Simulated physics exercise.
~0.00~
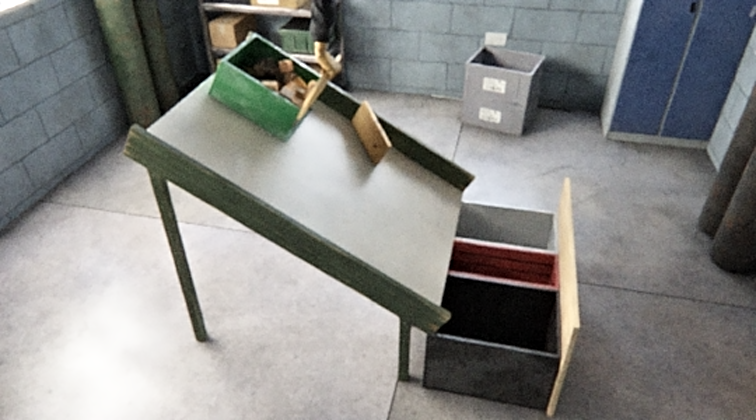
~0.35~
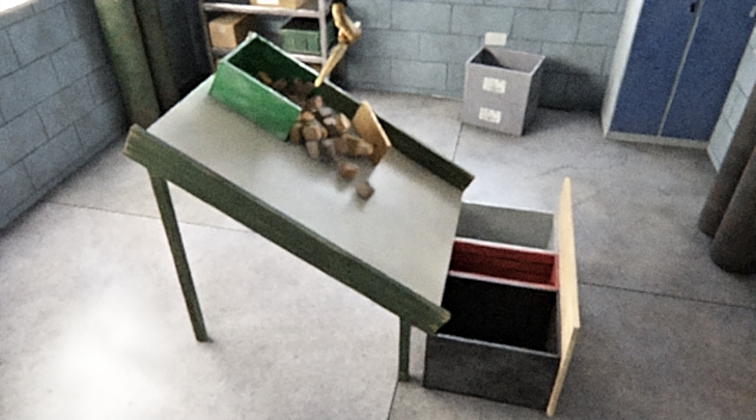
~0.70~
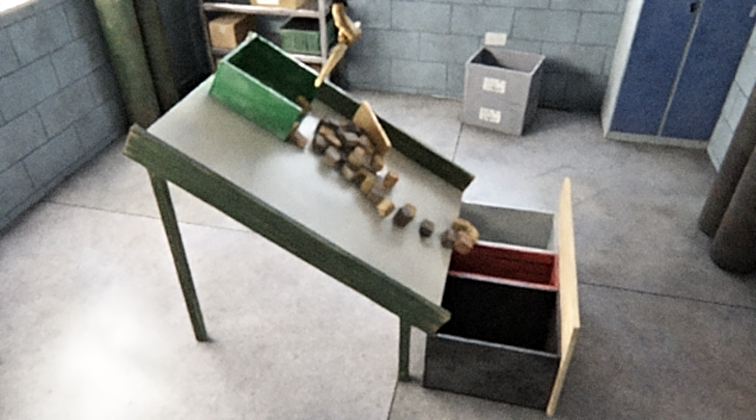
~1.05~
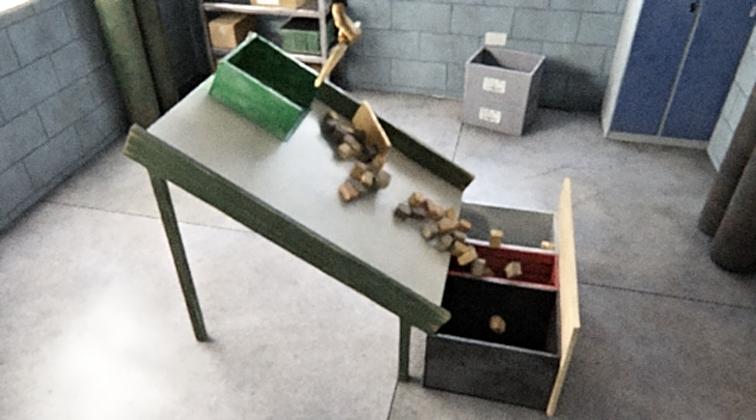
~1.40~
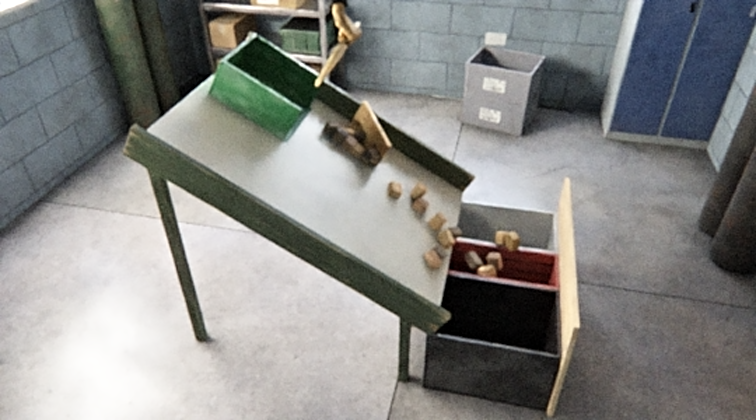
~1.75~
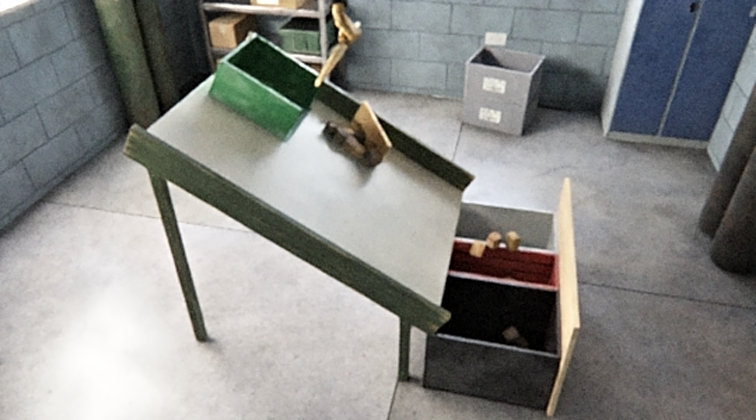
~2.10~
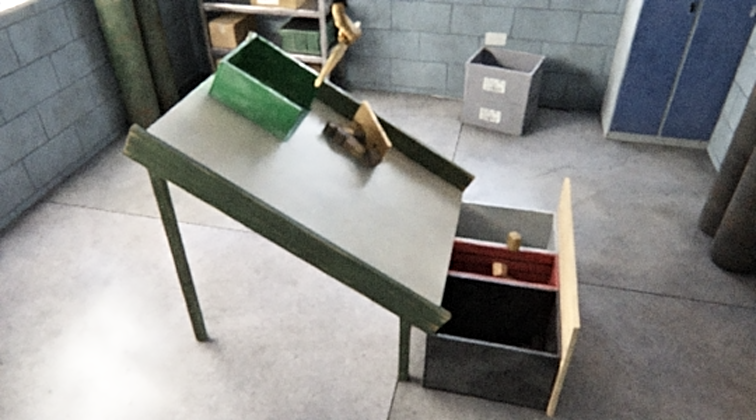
Wooden blocks tumble down a tilted table, mostly into a red bin; some stay up.
